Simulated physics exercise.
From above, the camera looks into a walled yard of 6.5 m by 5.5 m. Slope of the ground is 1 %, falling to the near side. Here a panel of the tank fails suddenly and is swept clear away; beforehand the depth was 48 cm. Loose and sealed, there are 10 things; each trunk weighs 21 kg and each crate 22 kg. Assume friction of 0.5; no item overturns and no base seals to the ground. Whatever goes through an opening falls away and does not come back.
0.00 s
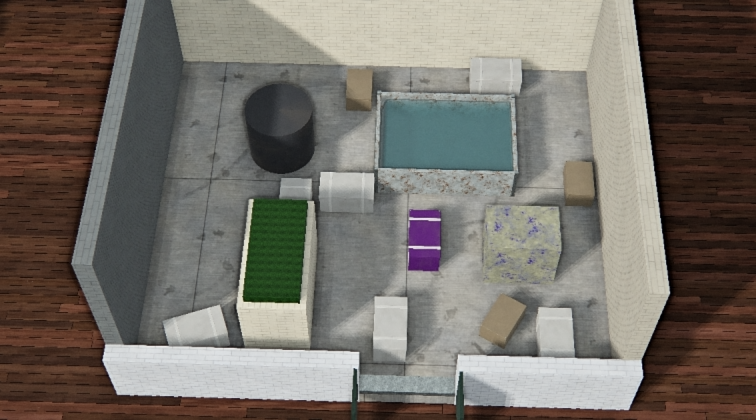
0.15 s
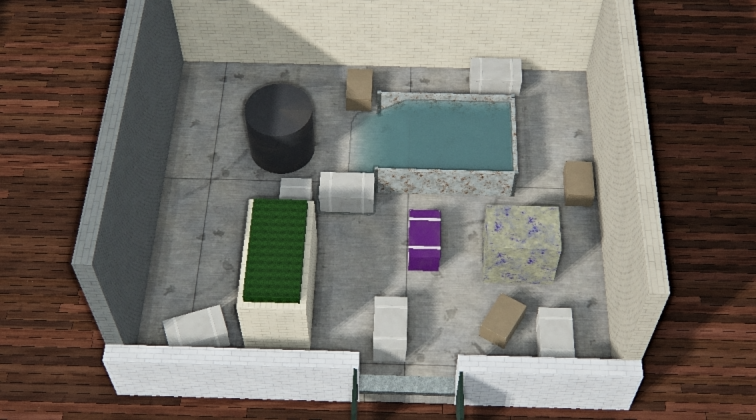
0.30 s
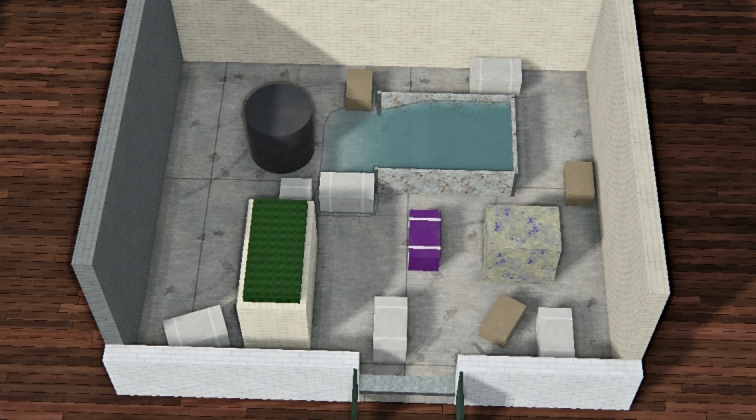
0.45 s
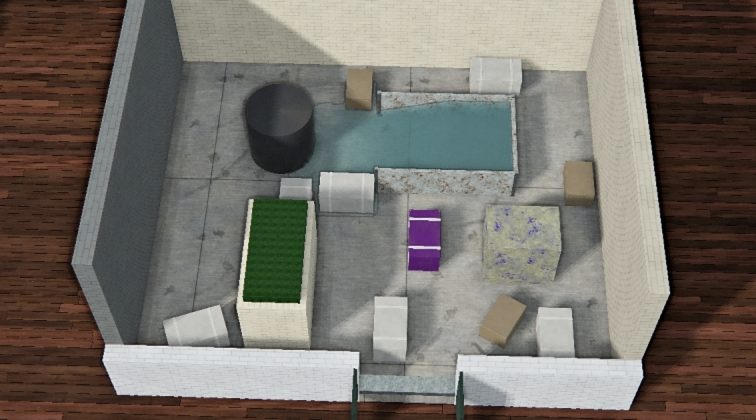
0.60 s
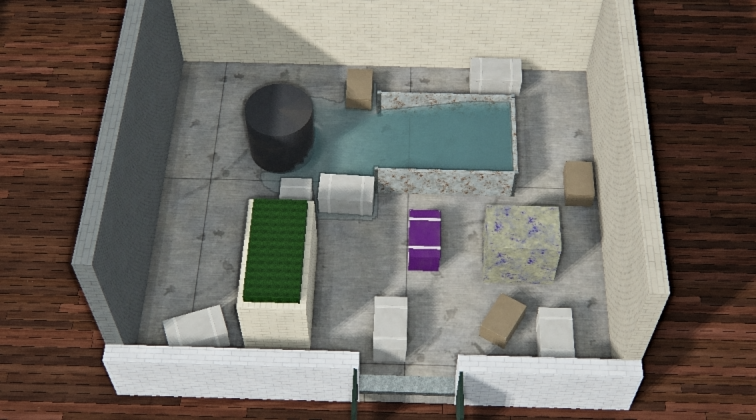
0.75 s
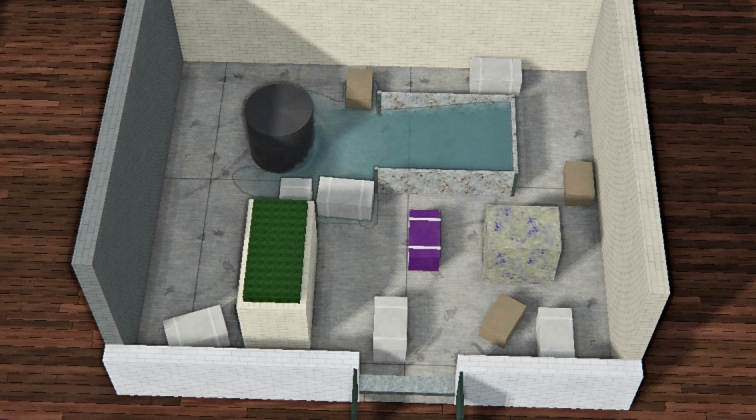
Water slips out through the open left side of a stone-walled tank in a walled yard with a grey floor, seen from above by a still camera. Around the tank sit a dark cylinder at left, a green-topped cream block, a purple trunk near the centre, a mottled block, and white and brown boxes. The teal sheet spreads leftward, reaching the cylinder and nearby white boxes, while the trunk stays put.
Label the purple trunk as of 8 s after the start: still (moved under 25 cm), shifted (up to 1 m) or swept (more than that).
Still.
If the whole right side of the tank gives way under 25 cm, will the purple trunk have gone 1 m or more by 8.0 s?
Outcome for the purple trunk: It remains nearly still.
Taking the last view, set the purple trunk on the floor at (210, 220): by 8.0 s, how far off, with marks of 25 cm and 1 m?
Short answer: It drifts a great distance.
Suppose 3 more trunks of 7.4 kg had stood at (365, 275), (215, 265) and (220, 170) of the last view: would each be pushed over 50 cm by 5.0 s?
In order: Below it, above it, above it.
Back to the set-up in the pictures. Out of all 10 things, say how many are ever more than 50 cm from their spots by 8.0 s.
2.
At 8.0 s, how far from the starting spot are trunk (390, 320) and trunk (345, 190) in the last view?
Lab note - net shifts in order: 30 cm; 120 cm.
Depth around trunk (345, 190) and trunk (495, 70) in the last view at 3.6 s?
3 and 1 cm.
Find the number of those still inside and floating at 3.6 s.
The number is 1.
After 1.6 s the purple trunk is near (425, 233), 0.0 m from its start, aground; 0 of 10 are out; 0 afloat.
After 3.6 s the purple trunk is near (425, 233), 0.0 m from its start, aground; 0 of 10 are out; 1 afloat.
After 5.6 s the purple trunk is near (425, 233), 0.0 m from its start, aground; 0 of 10 are out; 2 afloat.
After 8.0 s the purple trunk is near (434, 234), 0.1 m from its start, aground; 0 of 10 are out; 2 afloat.
